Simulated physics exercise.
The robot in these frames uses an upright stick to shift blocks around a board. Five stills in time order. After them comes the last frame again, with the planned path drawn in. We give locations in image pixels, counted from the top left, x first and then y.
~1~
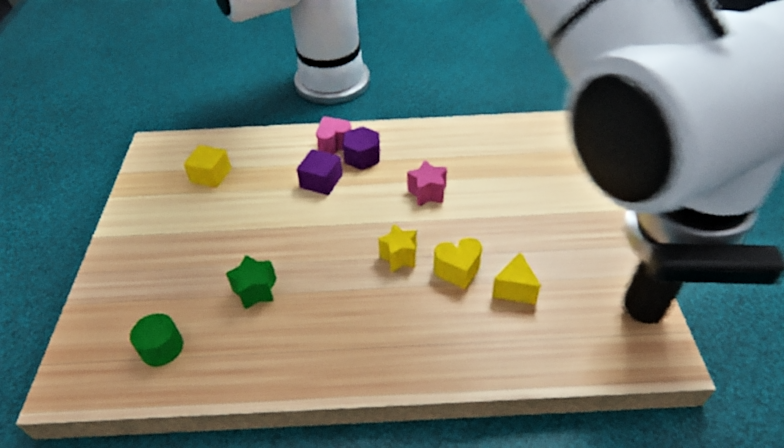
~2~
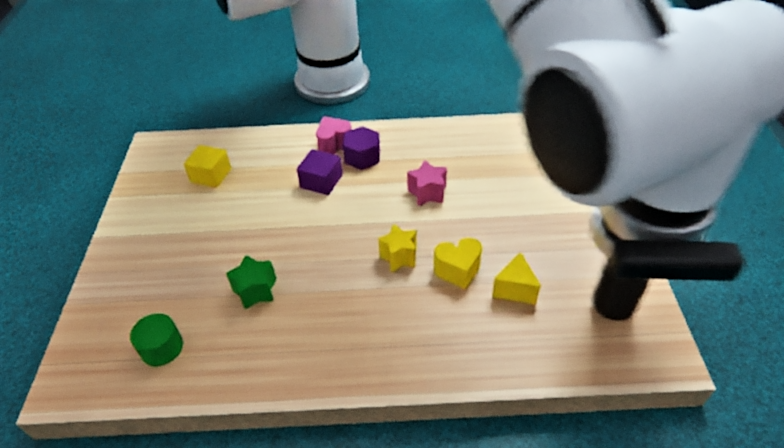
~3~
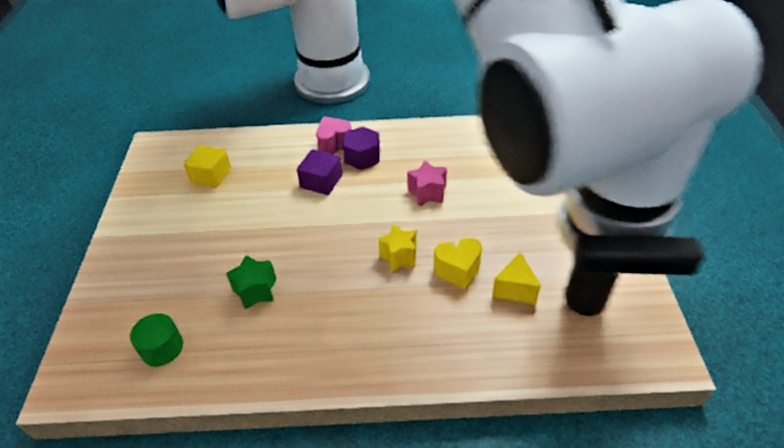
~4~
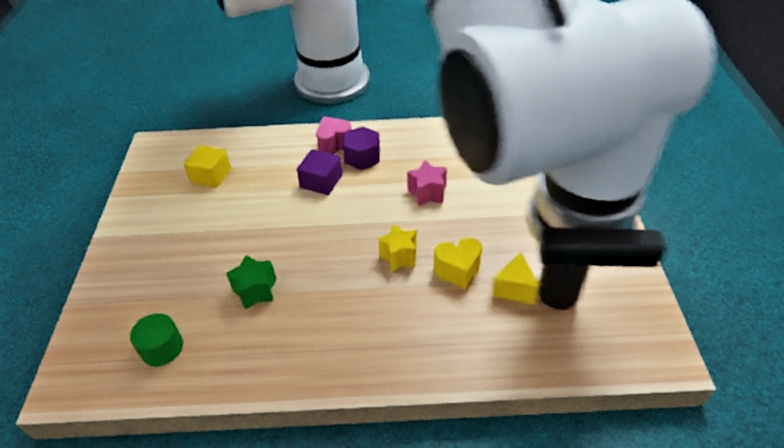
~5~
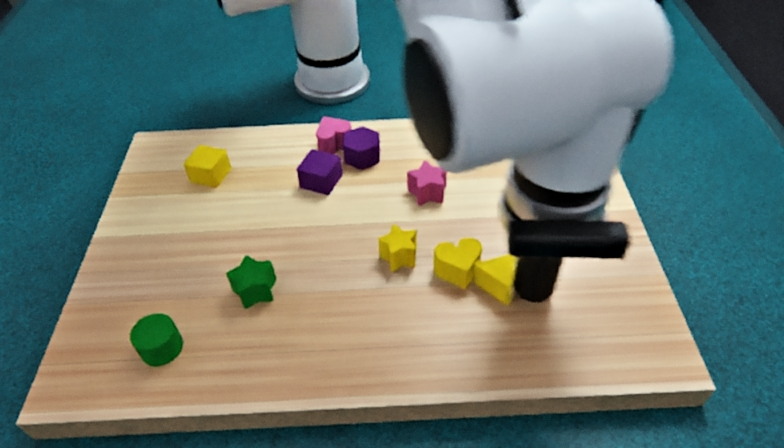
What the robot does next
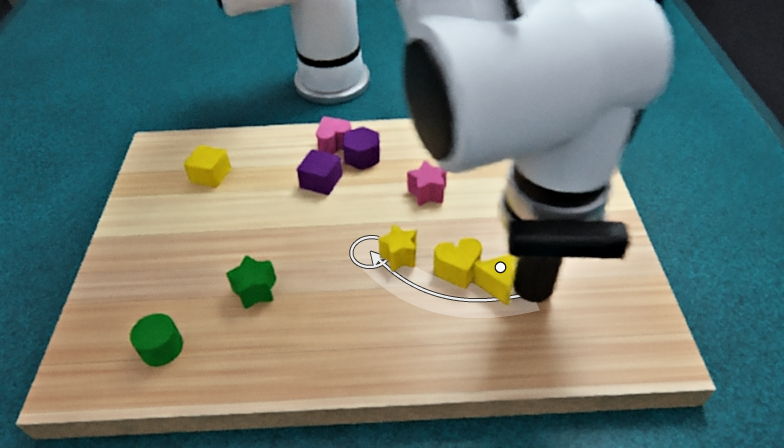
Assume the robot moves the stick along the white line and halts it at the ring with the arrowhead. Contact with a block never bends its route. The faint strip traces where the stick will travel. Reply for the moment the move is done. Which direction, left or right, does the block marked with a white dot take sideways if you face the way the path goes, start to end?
It shifts leftward.
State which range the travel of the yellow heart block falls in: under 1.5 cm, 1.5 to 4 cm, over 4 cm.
It goes a little way, 1.5 to 4 cm.
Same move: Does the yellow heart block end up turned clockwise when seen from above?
Answer: Yes.
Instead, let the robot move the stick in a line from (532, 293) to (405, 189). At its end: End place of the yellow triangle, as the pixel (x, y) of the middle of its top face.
Most likely (473, 265).
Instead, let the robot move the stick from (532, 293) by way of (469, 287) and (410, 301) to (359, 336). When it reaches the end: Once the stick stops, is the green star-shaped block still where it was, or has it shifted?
My prediction: It remains in place.
The line goes from (532, 293) over (471, 300) and (412, 284) to (371, 252); the dot is on the yellow triangle.
The first path, step by step. One third of the way, stick at (471, 292); yellow heart block at (446, 245), turned 45° clockwise; yellow triangle at (438, 273).
Two thirds of the way, stick at (411, 276); yellow star-shaped block at (397, 235), turned 25° clockwise; yellow heart block at (444, 242), turned 65° clockwise; yellow triangle at (378, 259).
At the end, stick at (370, 244); yellow star-shaped block at (386, 211), turned 115° clockwise; yellow heart block at (444, 242), turned 65° clockwise; yellow triangle at (338, 245), turned 35° anticlockwise.
